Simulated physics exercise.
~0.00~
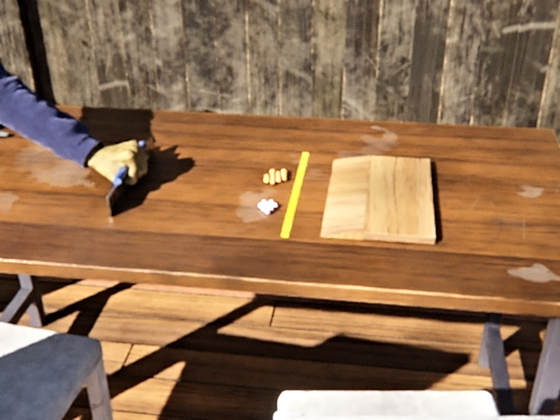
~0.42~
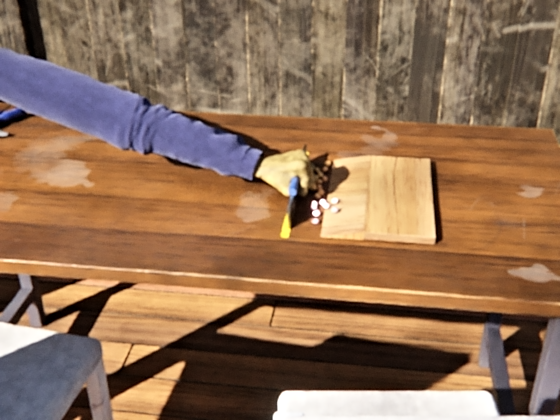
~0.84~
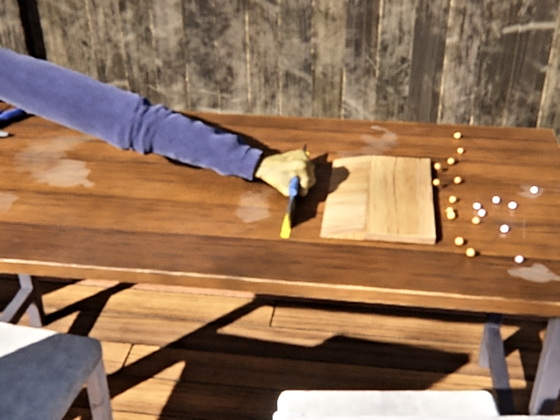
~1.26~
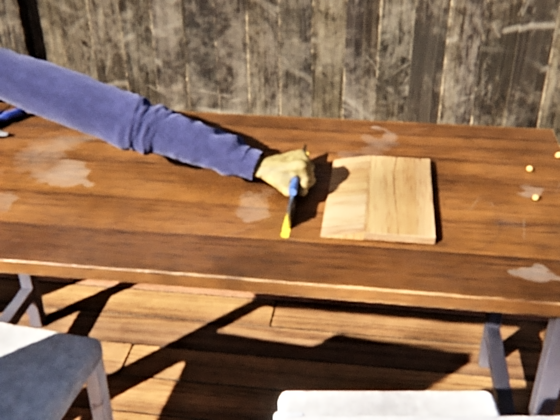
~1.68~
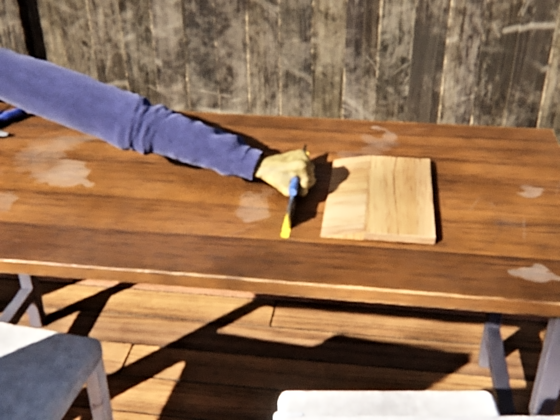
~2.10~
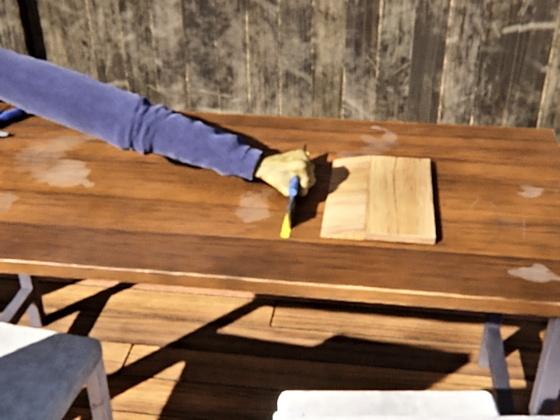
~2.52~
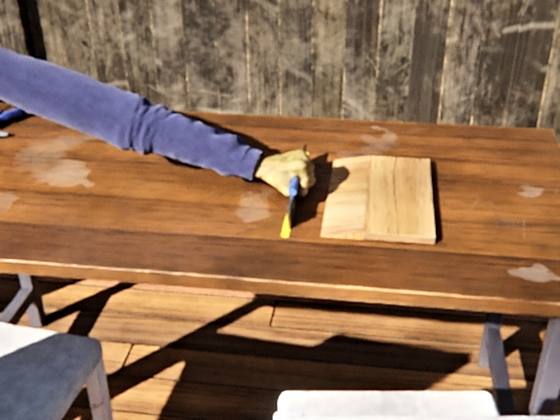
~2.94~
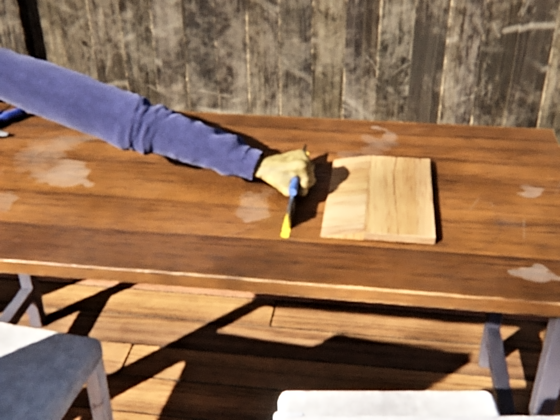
In this clip, a gloved hand sweeps a blue scraper rightward to a yellow strip on a wooden table, sending small white and yellowish pieces across a pale wooden slab. They scatter beyond it and leave view, while the hand stays still at the strip.
